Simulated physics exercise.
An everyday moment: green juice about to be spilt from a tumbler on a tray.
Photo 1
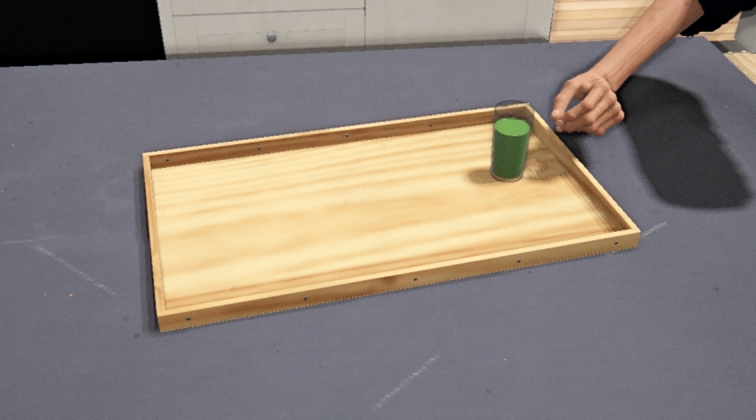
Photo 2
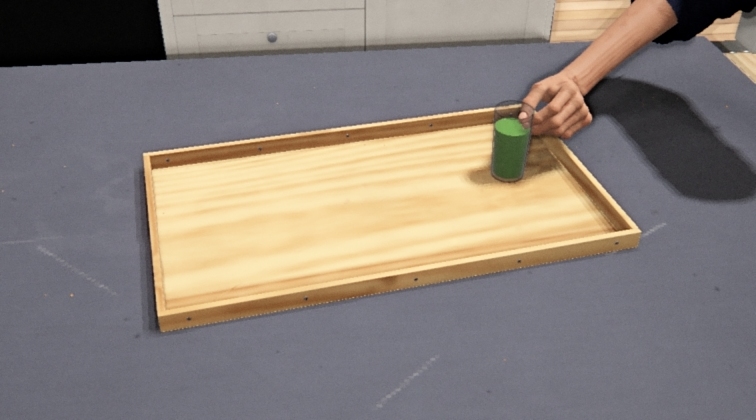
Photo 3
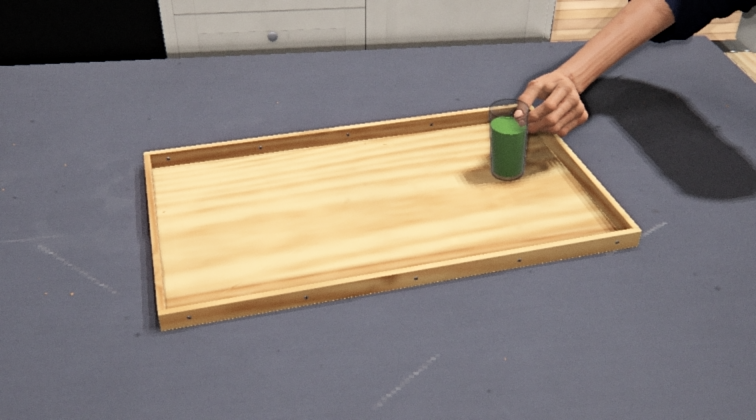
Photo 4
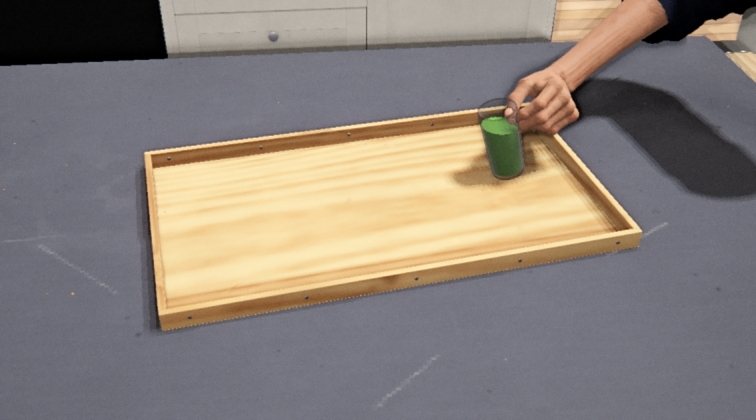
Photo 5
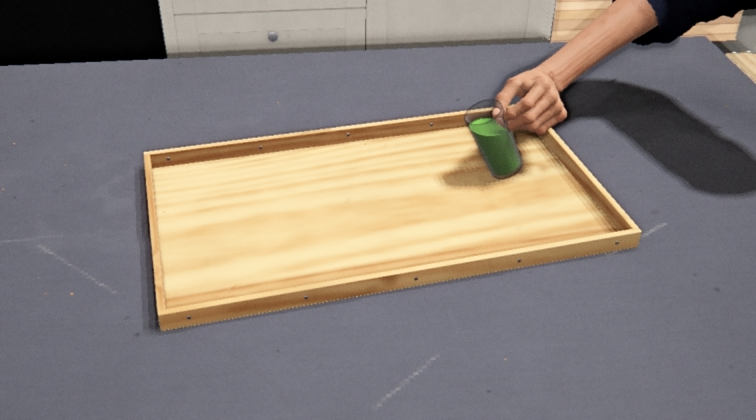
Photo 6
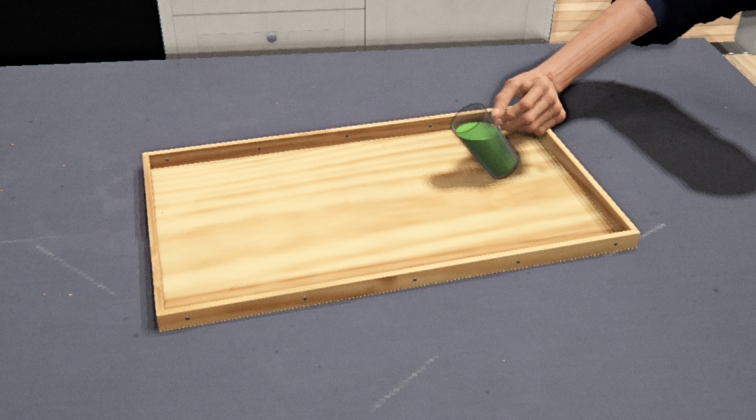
A clear tumbler of green juice stands near the right end of a rectangular wooden tray on a scuffed blue-grey tabletop, seen from above at an angle. Pale drawers line the background, and a dark-sleeved arm reaches in from the upper right. The hand moves left to the glass and pushes its upper part, tilting it steadily leftward, while the tray and camera stay still.
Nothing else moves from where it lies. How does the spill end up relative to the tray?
I think it will be confined to the tray.
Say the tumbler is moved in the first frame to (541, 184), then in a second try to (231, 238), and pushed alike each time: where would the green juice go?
One: It stays in the tray. Two: It gets out on to the top.
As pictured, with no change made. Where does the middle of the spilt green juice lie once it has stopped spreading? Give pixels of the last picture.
It settles with its centre at about (260, 203).
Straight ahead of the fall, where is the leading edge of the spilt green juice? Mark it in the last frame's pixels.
Spill front, last frame: Approx. (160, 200).
Shortly, the tumbler lies in the tray; the puddle covers about as much as a plate; none is outside.
Then, the puddle covers about as much as a tray; none is outside.
At the finish, the puddle covers about as much as a tray; none is outside.
